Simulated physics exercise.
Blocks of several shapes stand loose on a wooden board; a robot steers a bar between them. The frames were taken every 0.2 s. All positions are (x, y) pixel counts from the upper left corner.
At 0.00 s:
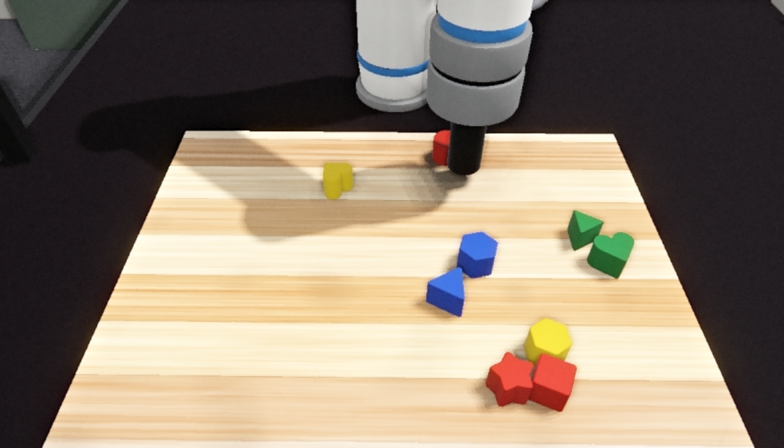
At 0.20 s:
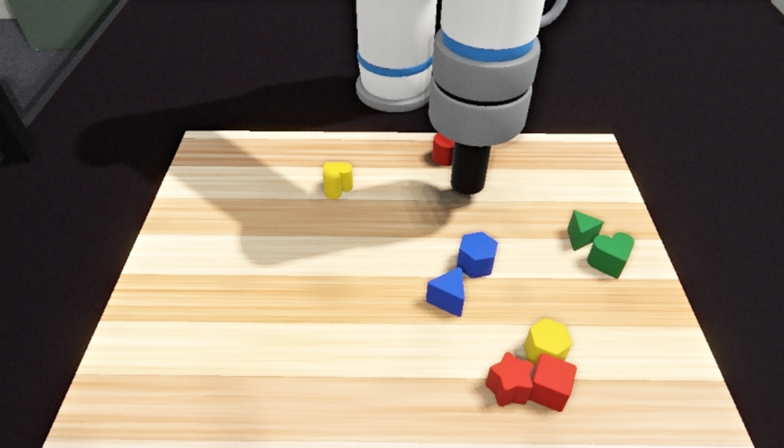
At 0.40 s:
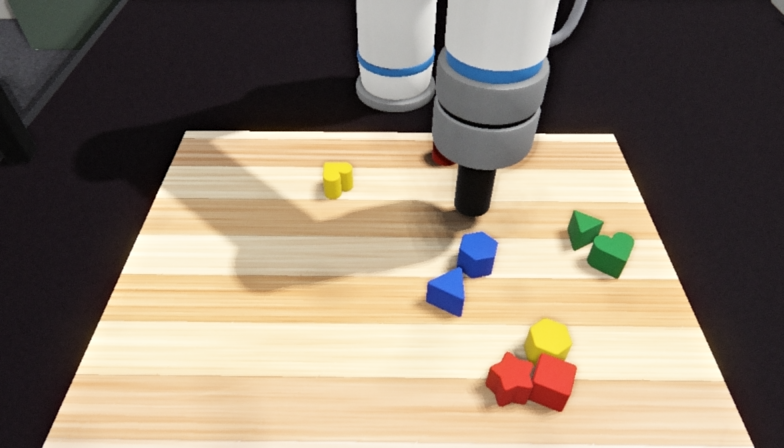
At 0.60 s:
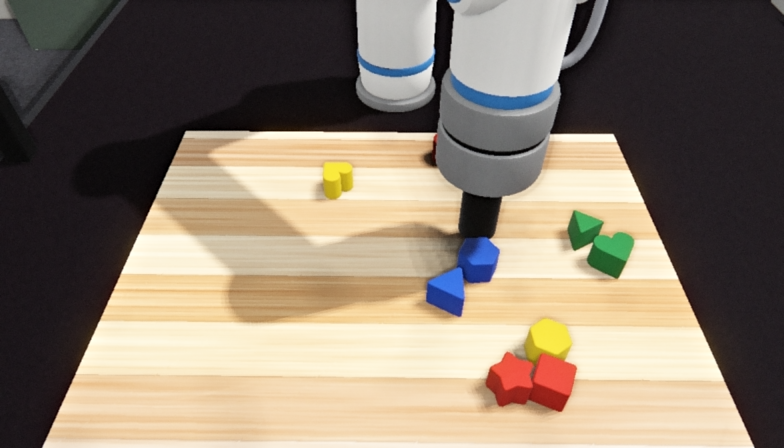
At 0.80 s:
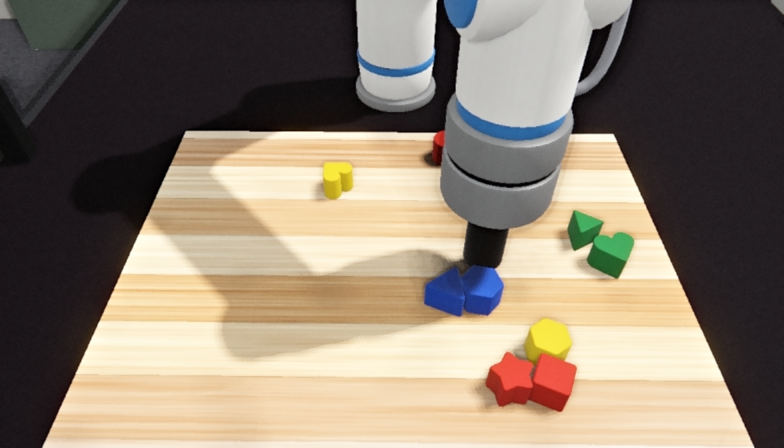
A robot arm moved its black bar down the wooden board toward the viewer and pushed the blue six-sided block up beside the blue triangular one, while the red, yellow and green blocks stayed put.
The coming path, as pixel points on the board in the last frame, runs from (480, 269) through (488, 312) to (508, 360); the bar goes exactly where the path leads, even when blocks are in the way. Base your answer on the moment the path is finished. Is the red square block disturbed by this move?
Left where it is.
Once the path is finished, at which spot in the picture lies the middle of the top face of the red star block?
It will likely be found at (521, 399).
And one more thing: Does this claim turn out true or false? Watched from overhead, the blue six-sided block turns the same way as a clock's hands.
True - the claim holds.
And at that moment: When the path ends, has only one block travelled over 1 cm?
No - that is not the case.
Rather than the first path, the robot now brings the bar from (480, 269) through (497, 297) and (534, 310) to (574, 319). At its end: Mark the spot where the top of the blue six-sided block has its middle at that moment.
I'd guess (489, 310).
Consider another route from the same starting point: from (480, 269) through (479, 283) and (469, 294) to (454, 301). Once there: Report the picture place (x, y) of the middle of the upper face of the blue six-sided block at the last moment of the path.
I'd say the blue six-sided block ends with its top centre at (480, 312).
On the path given first. One third of the way, bar at (487, 286); blue six-sided block at (488, 313).
Two thirds of the way, bar at (497, 317); blue six-sided block at (489, 345); red star block at (516, 376).
At the end, bar at (512, 349); blue six-sided block at (482, 367), turned 40° clockwise; red star block at (521, 399), turned 50° anticlockwise; yellow six-sided block at (555, 337); red square block unmoved.
